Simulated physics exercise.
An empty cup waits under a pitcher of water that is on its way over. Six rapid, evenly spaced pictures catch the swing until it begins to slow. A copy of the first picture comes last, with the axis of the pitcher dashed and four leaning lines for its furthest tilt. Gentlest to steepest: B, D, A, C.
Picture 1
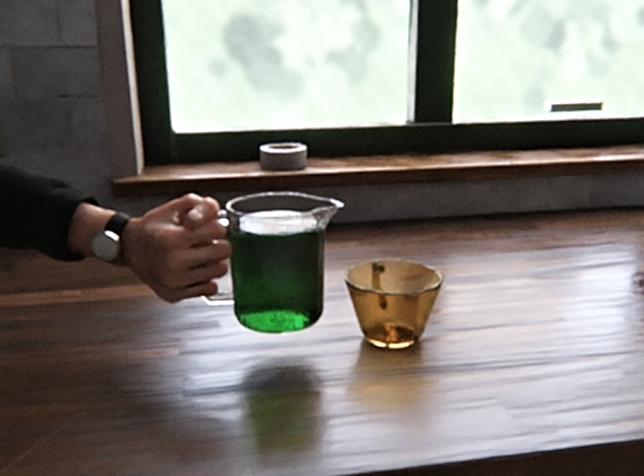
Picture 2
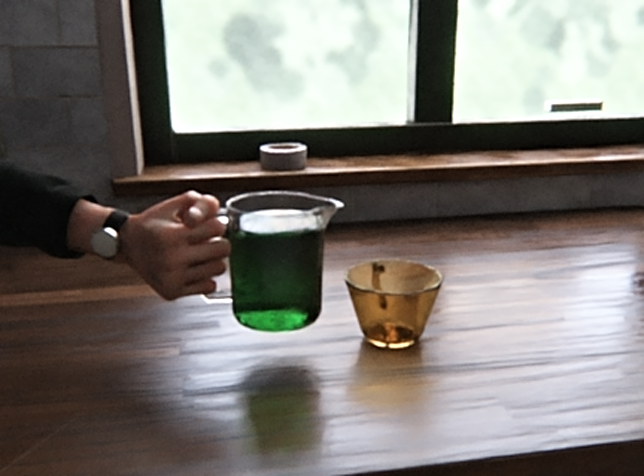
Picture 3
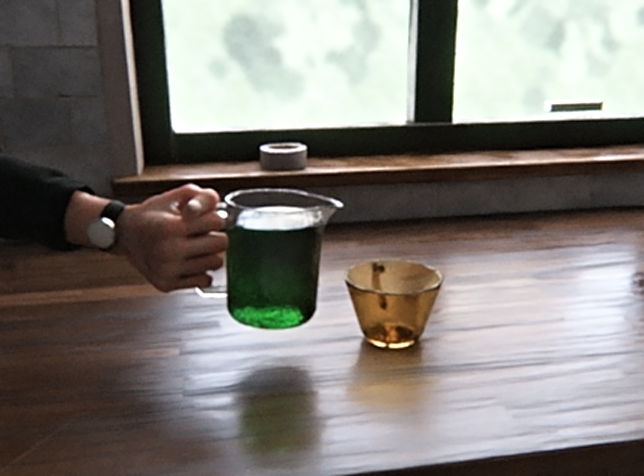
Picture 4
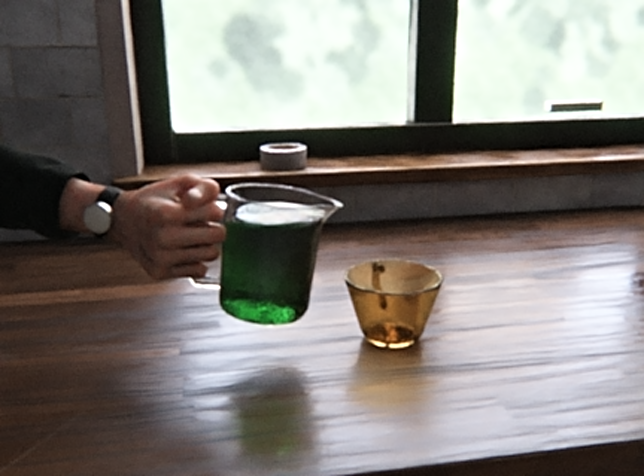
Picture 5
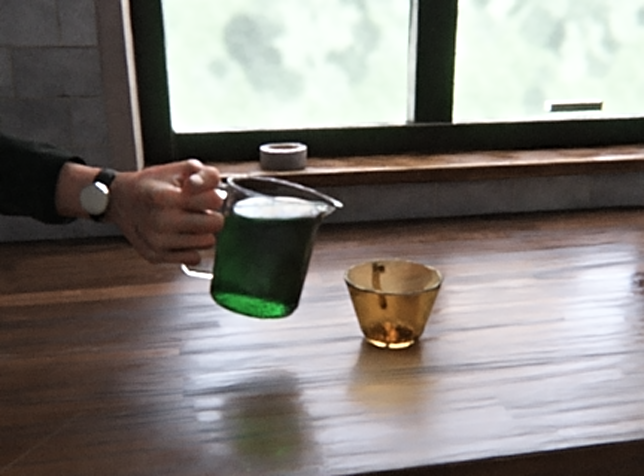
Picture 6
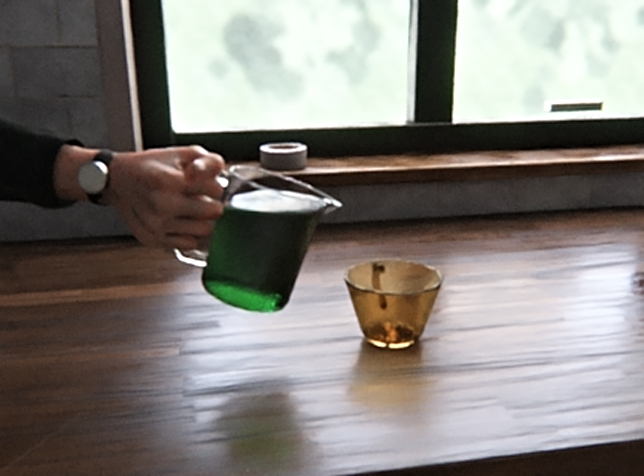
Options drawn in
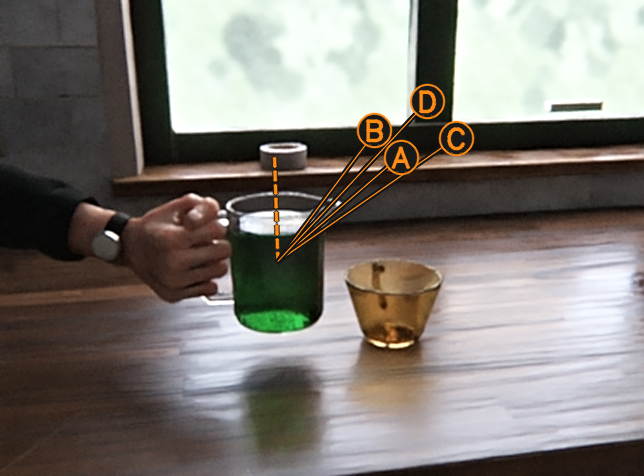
A hand wearing a watch holding a glass pitcher of green liquid, gradually tilting it rightward beside an amber cup on a wooden table.
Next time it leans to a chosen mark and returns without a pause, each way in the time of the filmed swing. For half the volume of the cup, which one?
Use line A.
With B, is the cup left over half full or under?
Under.
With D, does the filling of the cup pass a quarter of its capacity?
Yes.
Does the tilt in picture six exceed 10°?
Yes, it does.
On the marked copy, A at (387, 166); B at (365, 145); C at (441, 147); D at (416, 113).
Choosing A, the cup ends with about 50 % of what it can hold.
Choosing B, the cup ends with about 26 % of what it can hold.
Choosing C, the cup ends with about 64 % of what it can hold; 4 % of the water is spilt.
Choosing D, the cup ends with about 37 % of what it can hold.
